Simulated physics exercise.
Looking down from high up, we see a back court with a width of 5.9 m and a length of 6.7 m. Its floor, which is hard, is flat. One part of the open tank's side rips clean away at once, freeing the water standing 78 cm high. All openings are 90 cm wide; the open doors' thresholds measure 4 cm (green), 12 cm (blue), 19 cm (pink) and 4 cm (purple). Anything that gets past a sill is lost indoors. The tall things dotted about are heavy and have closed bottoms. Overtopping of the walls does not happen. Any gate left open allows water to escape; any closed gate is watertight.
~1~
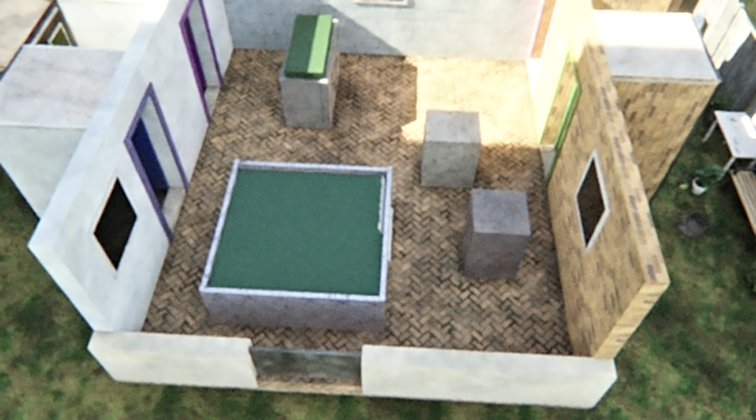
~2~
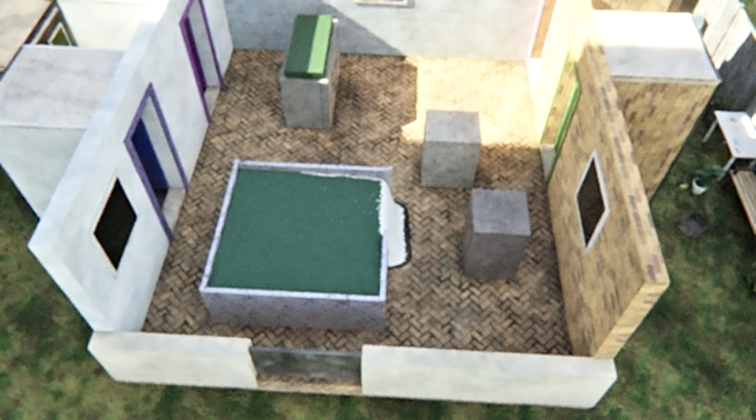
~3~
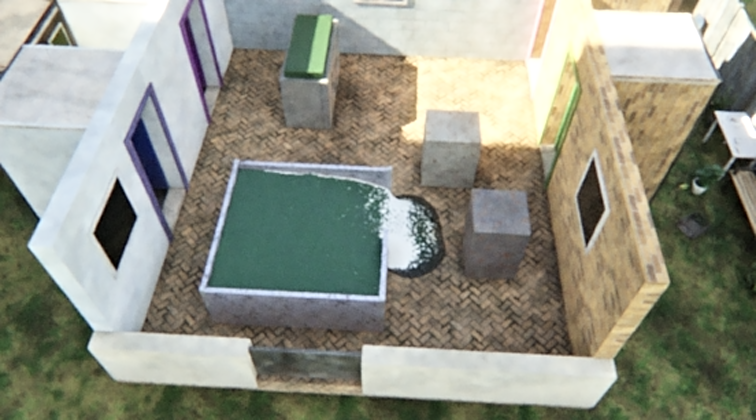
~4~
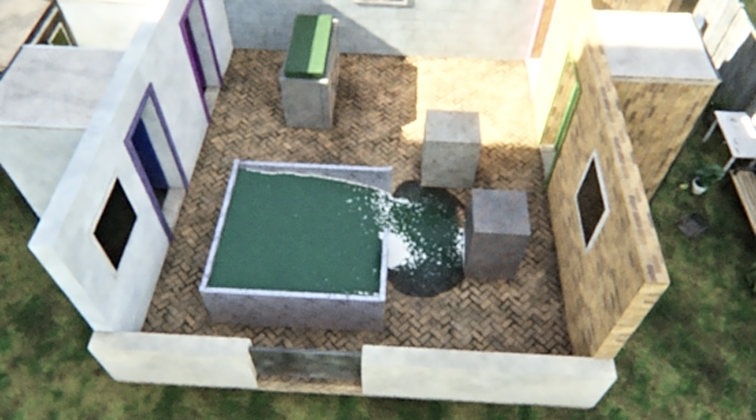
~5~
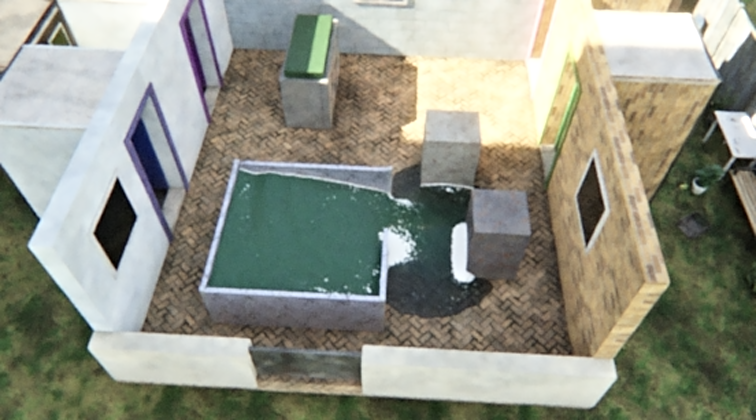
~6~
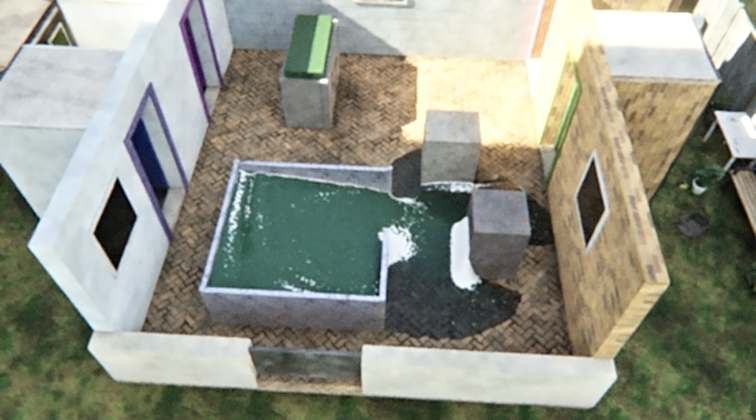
A walled back court with a brown herringbone brick floor is seen from high above, with grass outside. A large grey-rimmed open tank of dark green water stands left of centre, with two grey blocks to its right and a green-topped block behind. The tank's right side gives way and water pours out, foaming white, spreading across the bricks and around both blocks, while the view stays still.
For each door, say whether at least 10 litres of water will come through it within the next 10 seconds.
My prediction: Green door: Over, blue door: Not over, pink door: Not over, purple door: Over.
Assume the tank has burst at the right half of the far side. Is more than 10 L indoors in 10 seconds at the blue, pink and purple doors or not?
Then blue does not exceed it, pink exceeds it, purple exceeds it.
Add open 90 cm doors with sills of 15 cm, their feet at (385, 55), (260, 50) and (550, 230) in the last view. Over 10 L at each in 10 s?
In that order: Under, not over, past it.
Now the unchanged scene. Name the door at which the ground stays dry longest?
It is the purple one.
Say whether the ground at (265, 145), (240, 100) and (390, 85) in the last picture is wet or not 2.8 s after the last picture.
First spot not yet wet, second not yet wet, third submerged.
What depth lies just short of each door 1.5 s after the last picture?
Door by door in cm, green shows 20, blue shows 0, pink shows 3, purple shows 0.
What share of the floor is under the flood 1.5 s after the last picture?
Around 40 per cent.
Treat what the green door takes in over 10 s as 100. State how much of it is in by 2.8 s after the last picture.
Some 55 per cent by then.
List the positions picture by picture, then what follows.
In the first picture, the open tank at (304, 228) is whole and still, 78 cm deep.
In the second picture, water pours out at (385, 222) and has run 0.6 m, to (393, 204); typically 9 cm deep outside, 78 cm at the open tank's back.
In the third picture, the front is at (434, 262), 0.9 m from the gap at (385, 224); 1.0 m2 of floor is under water; 78 cm left at the back of the open tank.
In the fourth picture, the front is at a hidden place, 1.4 m from the gap at (385, 225); 2.1 m2 of floor is under water; 78 cm left at the back of the open tank.
In the fifth picture, the front is at a hidden place, 2.0 m from the gap at (385, 225); 3.2 m2 of floor is under water; 77 cm left at the back of the open tank.
In the sixth picture, water pours out at (385, 225) and has run 2.6 m, to (552, 224); typically 6 cm deep outside, 70 cm at the open tank's back.
Then, 0.7 s after the last picture water covers 25 % of the floor and is deepest (54 cm) near (453, 240); green door 20 cm at the sill, 11 L in, blue door not reached, pink door not reached, purple door not reached.
Then, 1.5 s after the last picture water covers 40 % of the floor and is deepest (44 cm) near (454, 250); green door 20 cm at the sill, 105 L in, blue door not reached, pink door 3 cm at the sill, 0 L in, purple door not reached.
Then, 2.8 s after the last picture water covers 50 % of the floor and is deepest (32 cm) near (453, 240); green door 14 cm at the sill, 213 L in, blue door not reached, pink door 11 cm at the sill, 0 L in, purple door not reached.
Then, 5.3 s after the last picture water covers 75 % of the floor and is deepest (24 cm) near (134, 356); green door 11 cm at the sill, 306 L in, blue door 4 cm at the sill, 0 L in, pink door 12 cm at the sill, 1 L in, purple door not reached.
Then, 9.3 s after the last picture water covers 100 % of the floor and is deepest (17 cm) near (294, 61); green door 9 cm at the sill, 379 L in, blue door 4 cm at the sill, 0 L in, pink door 11 cm at the sill, 1 L in, purple door 9 cm at the sill, 41 L in.
